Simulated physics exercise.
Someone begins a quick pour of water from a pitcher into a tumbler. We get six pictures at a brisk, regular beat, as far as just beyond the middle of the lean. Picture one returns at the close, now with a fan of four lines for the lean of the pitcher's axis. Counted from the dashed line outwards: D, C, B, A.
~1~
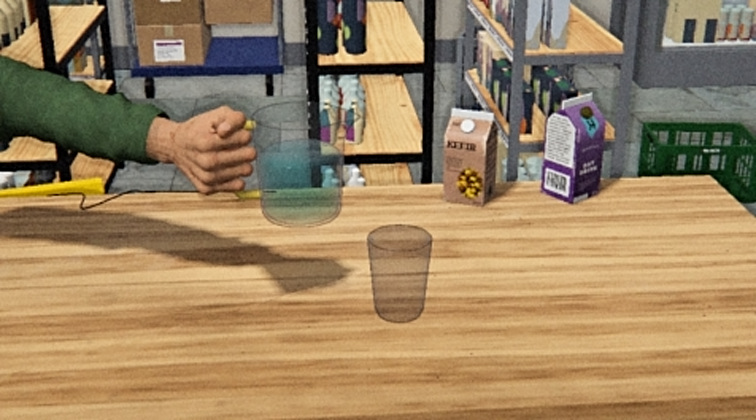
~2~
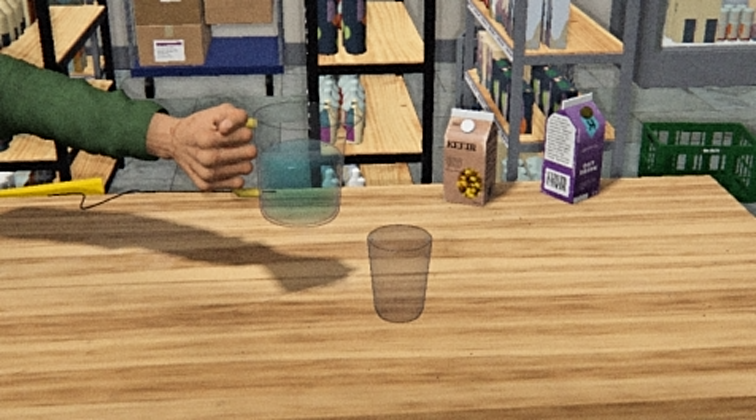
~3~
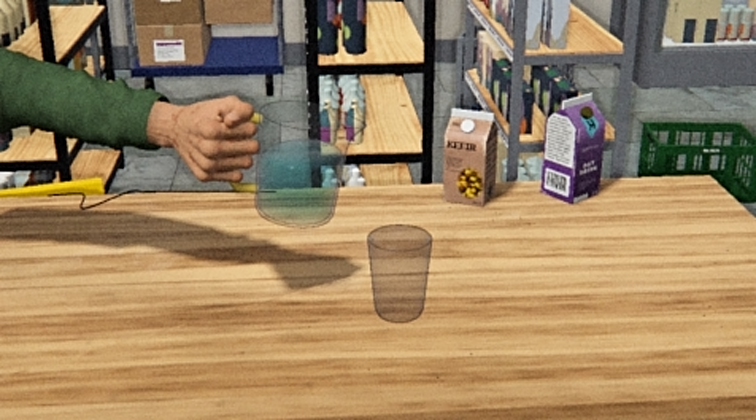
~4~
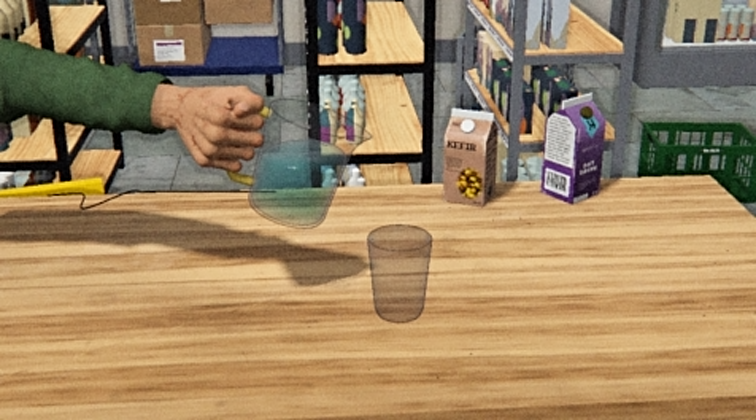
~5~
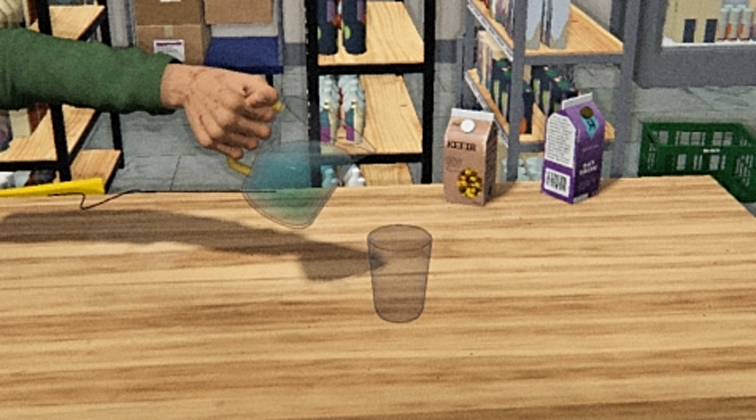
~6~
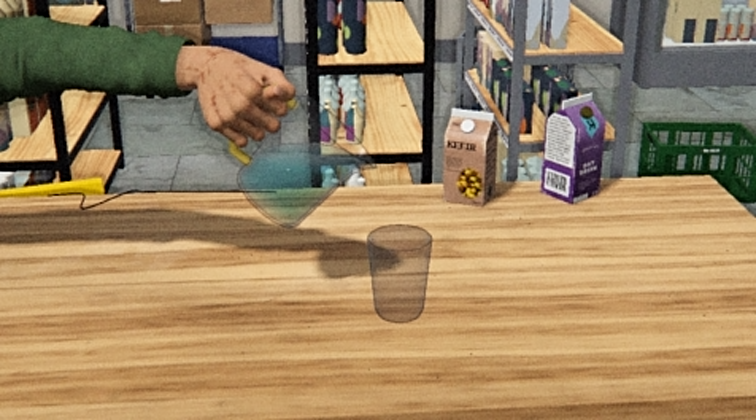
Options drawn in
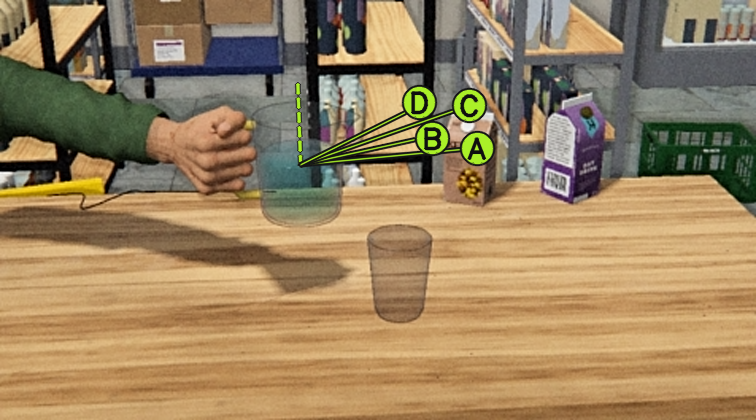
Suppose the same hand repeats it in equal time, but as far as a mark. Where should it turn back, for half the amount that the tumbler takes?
Use line D.
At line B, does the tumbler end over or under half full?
Over.
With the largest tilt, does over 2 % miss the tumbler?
Yes.
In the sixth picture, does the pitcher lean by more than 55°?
No.
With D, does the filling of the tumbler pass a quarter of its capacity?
Yes.
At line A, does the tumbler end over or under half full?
Over half.
On the marked copy, A at (460, 149); B at (414, 139); C at (453, 111); D at (405, 112).
With A, the tumbler ends with about 91 % of what it can hold; 20 % of the water is spilt.
With B, the tumbler ends with about 83 % of what it can hold; 12 % of the water is spilt.
With C, the tumbler ends with about 70 % of what it can hold; 6 % of the water is spilt.
With D, the tumbler ends with about 54 % of what it can hold.
